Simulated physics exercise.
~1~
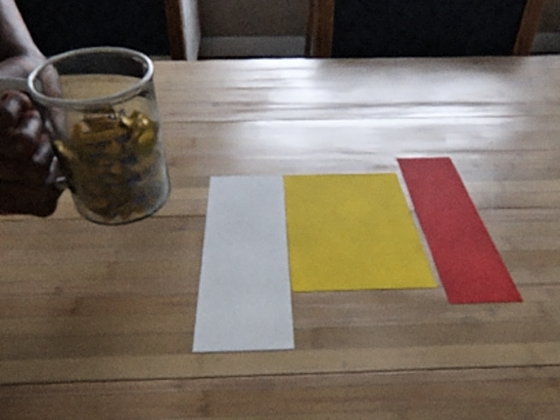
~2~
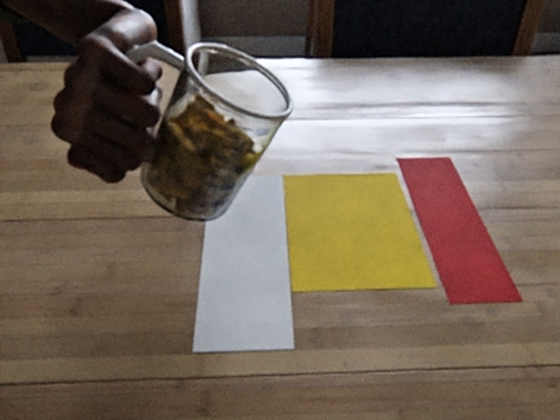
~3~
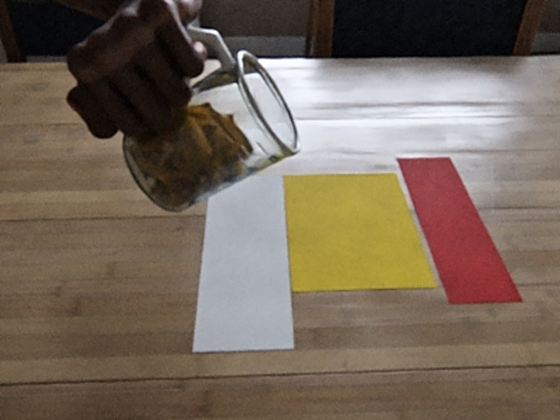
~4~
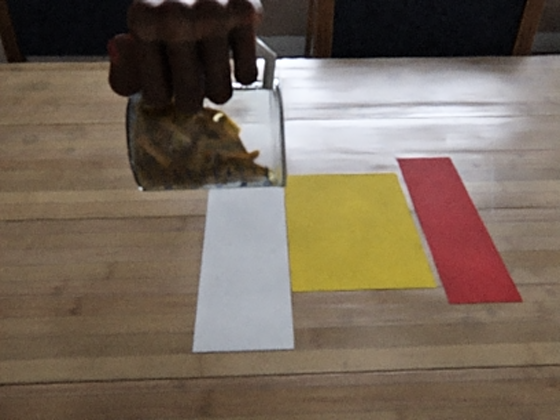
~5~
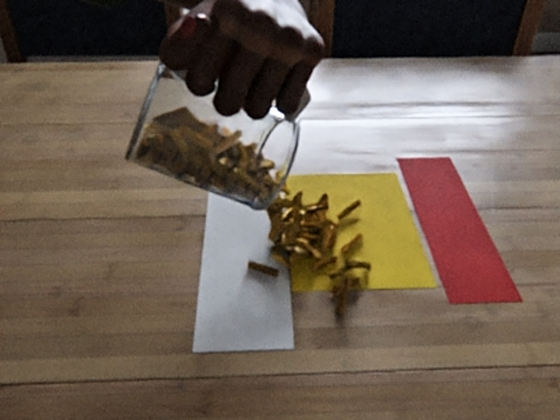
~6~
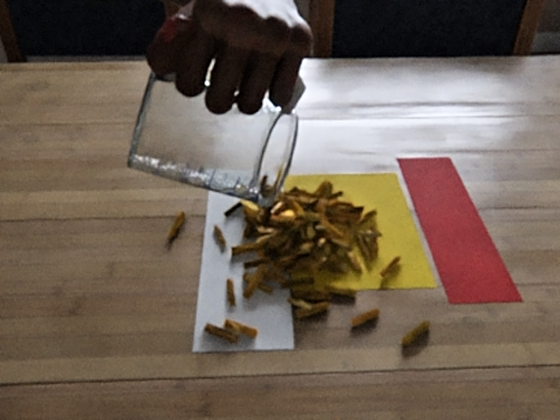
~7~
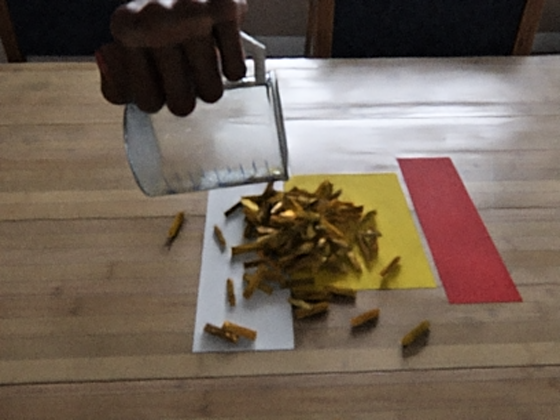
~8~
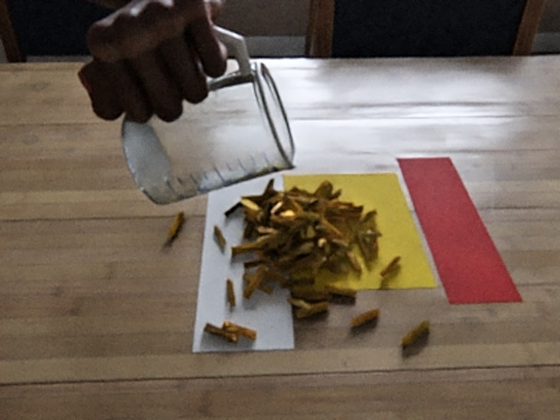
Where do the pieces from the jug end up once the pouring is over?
Most of them lie on the yellow mat and a good share on the white mat, with only a few on the bare wood. The red mat gets none, and the jug is left empty.
